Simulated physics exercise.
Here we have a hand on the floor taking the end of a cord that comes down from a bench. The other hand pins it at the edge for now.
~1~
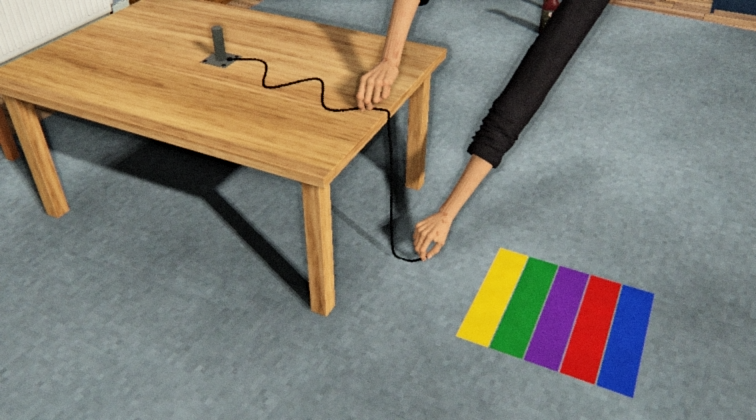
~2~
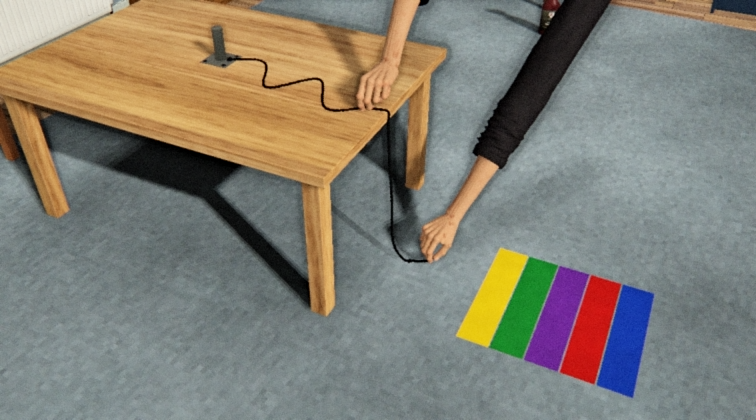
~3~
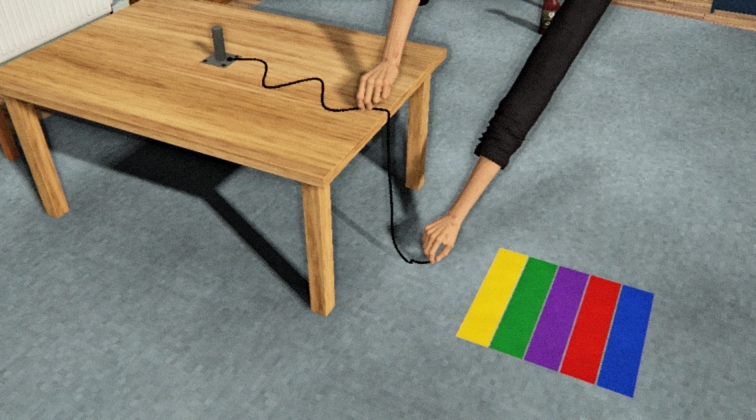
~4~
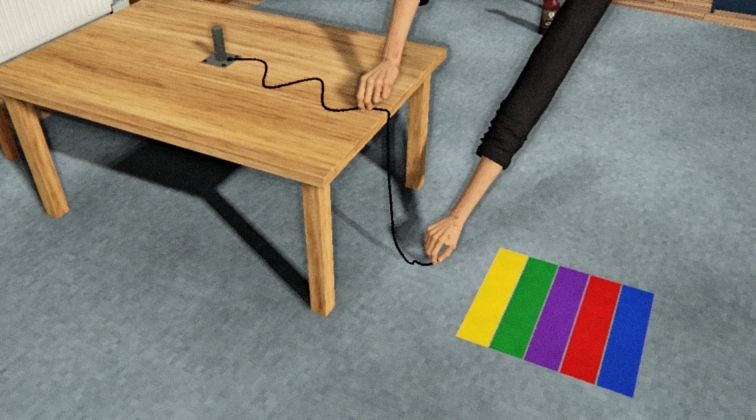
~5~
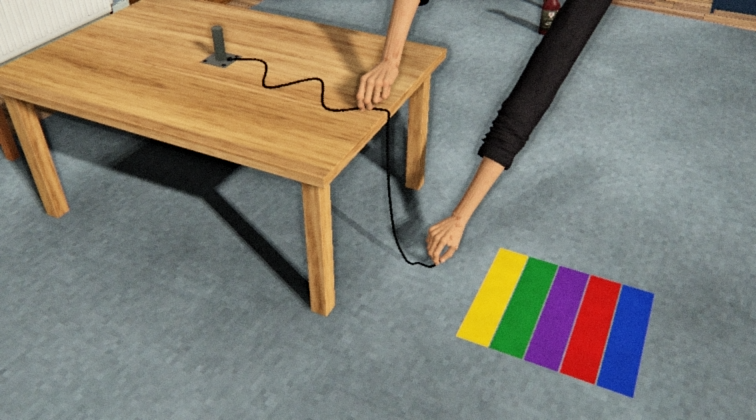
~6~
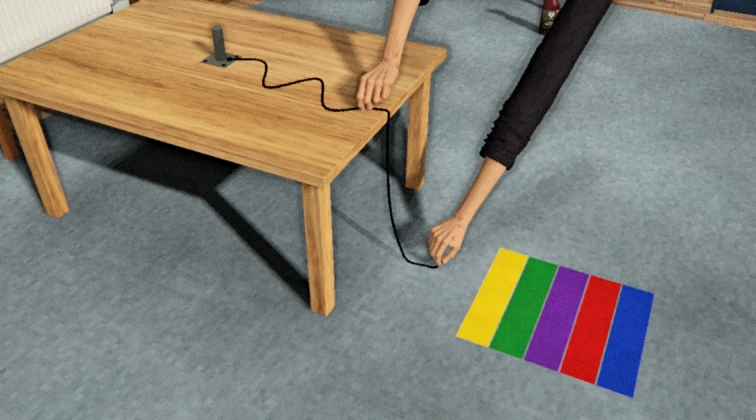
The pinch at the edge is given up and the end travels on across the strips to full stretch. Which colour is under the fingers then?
It halts on the blue strip.
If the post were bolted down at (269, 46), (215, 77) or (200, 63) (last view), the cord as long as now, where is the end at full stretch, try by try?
The places are (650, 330), (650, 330) and (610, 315).
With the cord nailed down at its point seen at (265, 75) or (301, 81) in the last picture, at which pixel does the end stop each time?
Near (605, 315) and (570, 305).
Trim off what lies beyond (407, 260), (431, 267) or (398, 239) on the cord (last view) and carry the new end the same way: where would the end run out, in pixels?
Try by try, around (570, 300), (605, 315) and (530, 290).
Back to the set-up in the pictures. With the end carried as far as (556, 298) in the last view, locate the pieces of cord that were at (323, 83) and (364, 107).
About (357, 101), and the other about (402, 164).
Soon after, end near (556, 298); over purple.
After that, end near (600, 312); over red.
At the stop, end near (627, 320); over blue. Over blue.
